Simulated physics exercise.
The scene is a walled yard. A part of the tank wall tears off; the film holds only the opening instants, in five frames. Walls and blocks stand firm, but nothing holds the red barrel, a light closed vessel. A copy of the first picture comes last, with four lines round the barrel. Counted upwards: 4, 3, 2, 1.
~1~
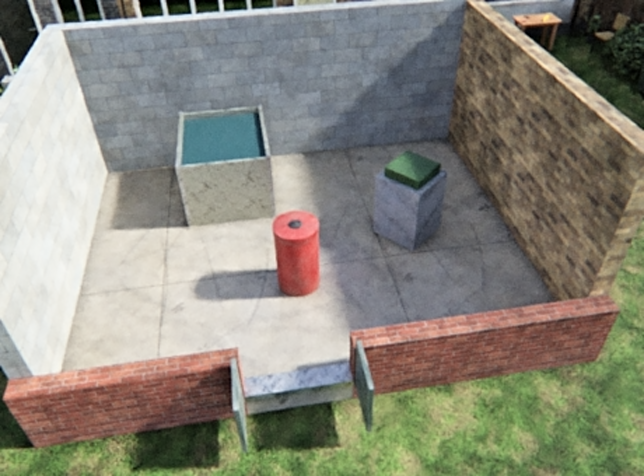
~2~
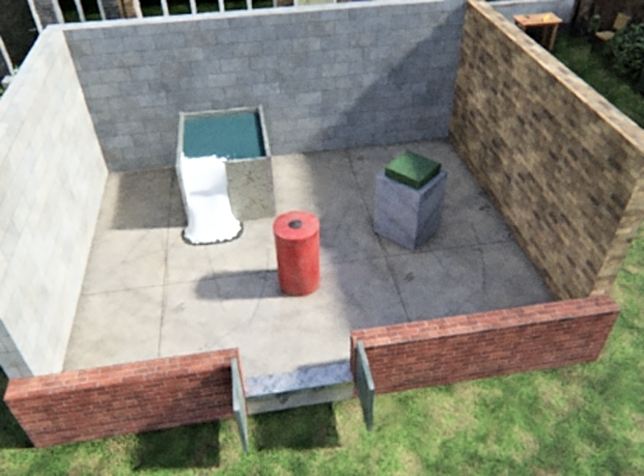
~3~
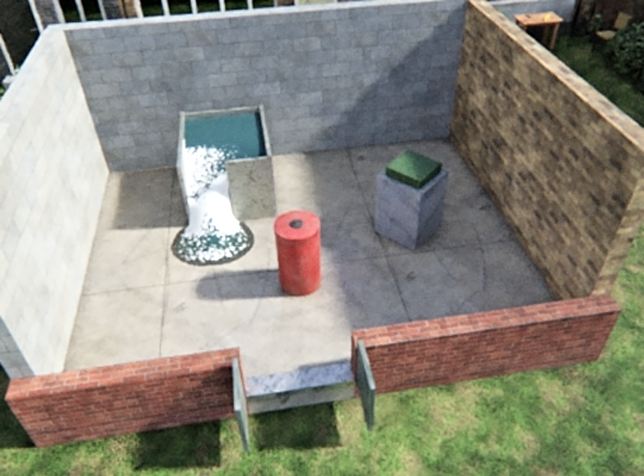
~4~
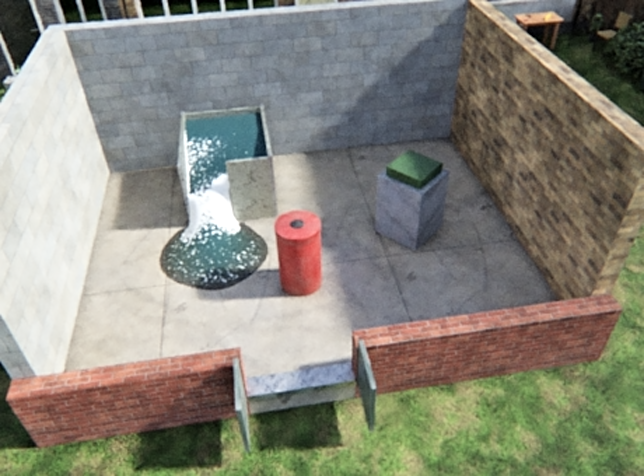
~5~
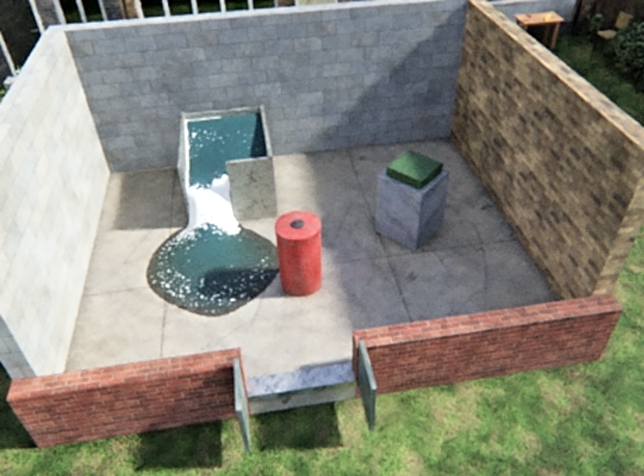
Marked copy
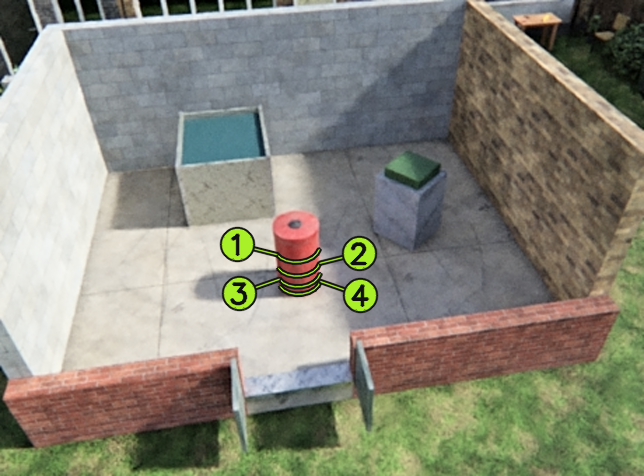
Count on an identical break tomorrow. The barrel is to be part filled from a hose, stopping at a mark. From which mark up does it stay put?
3.
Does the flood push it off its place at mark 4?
Yes, that goes wrong.
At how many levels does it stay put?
Three of the four.
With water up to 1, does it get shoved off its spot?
No, that is safe.
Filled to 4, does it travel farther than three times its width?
No, less.
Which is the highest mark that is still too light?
4 it is.
On the marked copy, 1 at (300, 261); 2 at (301, 275); 3 at (301, 286); 4 at (302, 294); from the bottom up 4, 3, 2, 1.
If 1 is chosen, it does not move.
If 2 is chosen, it does not move.
If 3 is chosen, it does not move.
If 4 is chosen, it is pushed about its own width away.
